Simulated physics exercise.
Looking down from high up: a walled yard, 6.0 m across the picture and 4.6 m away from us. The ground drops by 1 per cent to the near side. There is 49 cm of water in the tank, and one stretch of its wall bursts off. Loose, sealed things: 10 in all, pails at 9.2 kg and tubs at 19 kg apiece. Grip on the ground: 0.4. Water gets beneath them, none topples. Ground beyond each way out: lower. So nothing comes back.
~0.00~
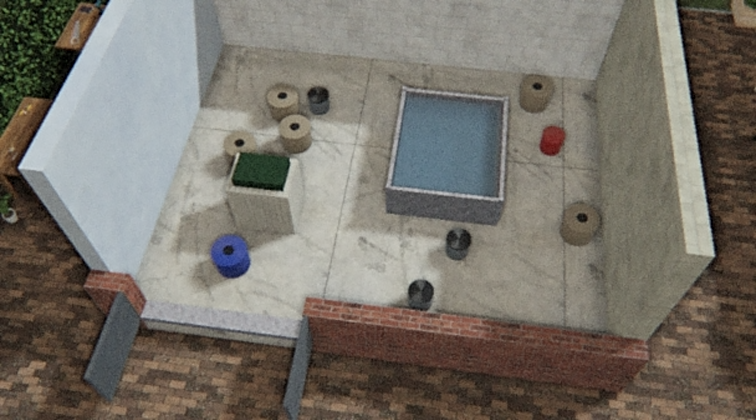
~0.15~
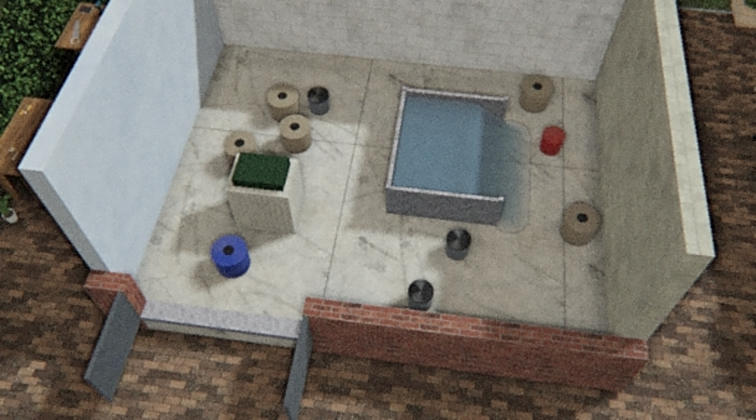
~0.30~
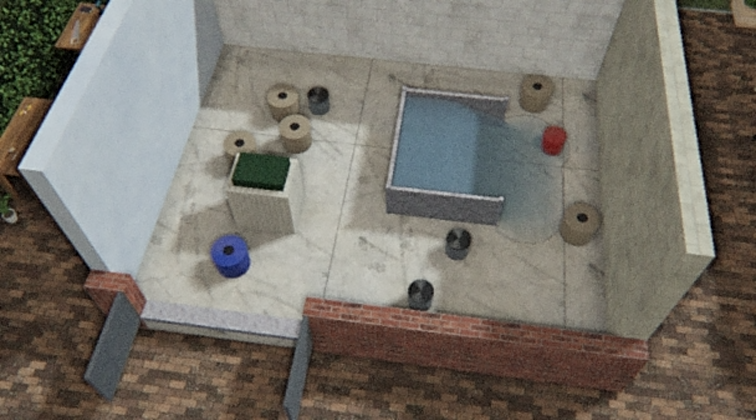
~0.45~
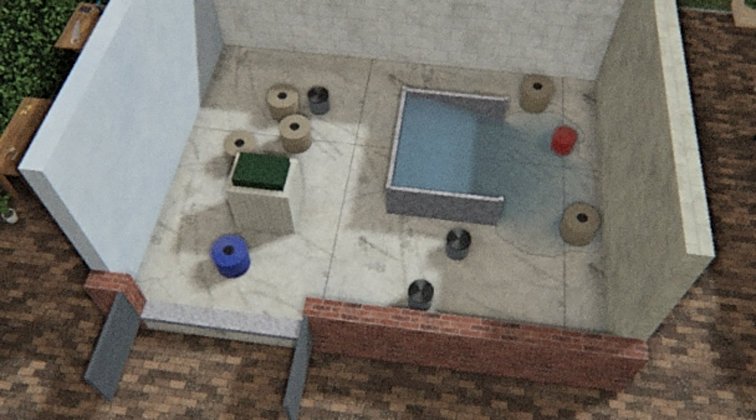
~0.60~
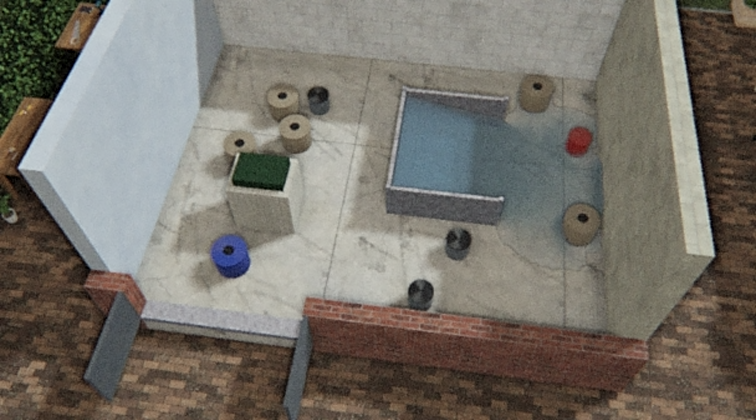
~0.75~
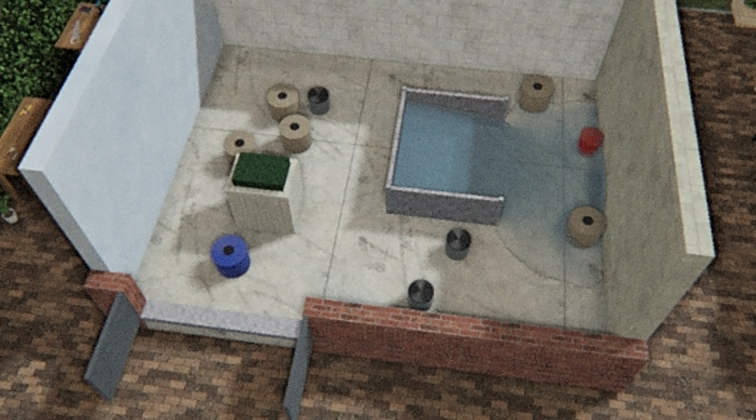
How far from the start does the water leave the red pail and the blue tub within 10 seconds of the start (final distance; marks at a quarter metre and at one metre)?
In short: Red pail carried a long way, blue tub effectively unmoved.
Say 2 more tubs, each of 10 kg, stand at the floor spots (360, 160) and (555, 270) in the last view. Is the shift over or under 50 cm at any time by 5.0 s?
Below the mark, beyond the mark.
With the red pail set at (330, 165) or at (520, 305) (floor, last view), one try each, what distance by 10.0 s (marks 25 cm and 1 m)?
One after the other: It stays more or less still, and then it is taken far off.
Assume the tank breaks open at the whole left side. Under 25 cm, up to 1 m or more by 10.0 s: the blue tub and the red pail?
Blue tub: Roughly where it was; red pail: Roughly where it was.
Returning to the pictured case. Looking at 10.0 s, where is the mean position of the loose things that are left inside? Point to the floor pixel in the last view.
Around (342, 172).
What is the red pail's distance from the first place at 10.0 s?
Measured offset: Near 250 cm.
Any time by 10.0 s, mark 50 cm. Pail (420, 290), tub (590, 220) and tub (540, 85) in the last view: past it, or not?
The first topped the threshold, the second topped the threshold, and the third topped the threshold.
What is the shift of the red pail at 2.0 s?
Shift by then: About 120 cm.
After 2.0 s the red pail is near (544, 68), 1.3 m from its start, aground; the blue tub is near (229, 250), 0.0 m from its start, aground; 0 of 10 are out; 0 afloat.
After 4.5 s the red pail is near (377, 85), 2.7 m from its start, aground; the blue tub is near (229, 250), 0.0 m from its start, aground; 0 of 10 are out; 0 afloat.
After 7.0 s the red pail is near (377, 85), 2.7 m from its start, aground; the blue tub is near (229, 250), 0.0 m from its start, aground; 0 of 10 are out; 0 afloat.
After 10.0 s the red pail is near (377, 85), 2.7 m from its start, aground; the blue tub is near (229, 250), 0.0 m from its start, aground; 0 of 10 are out; 0 afloat.
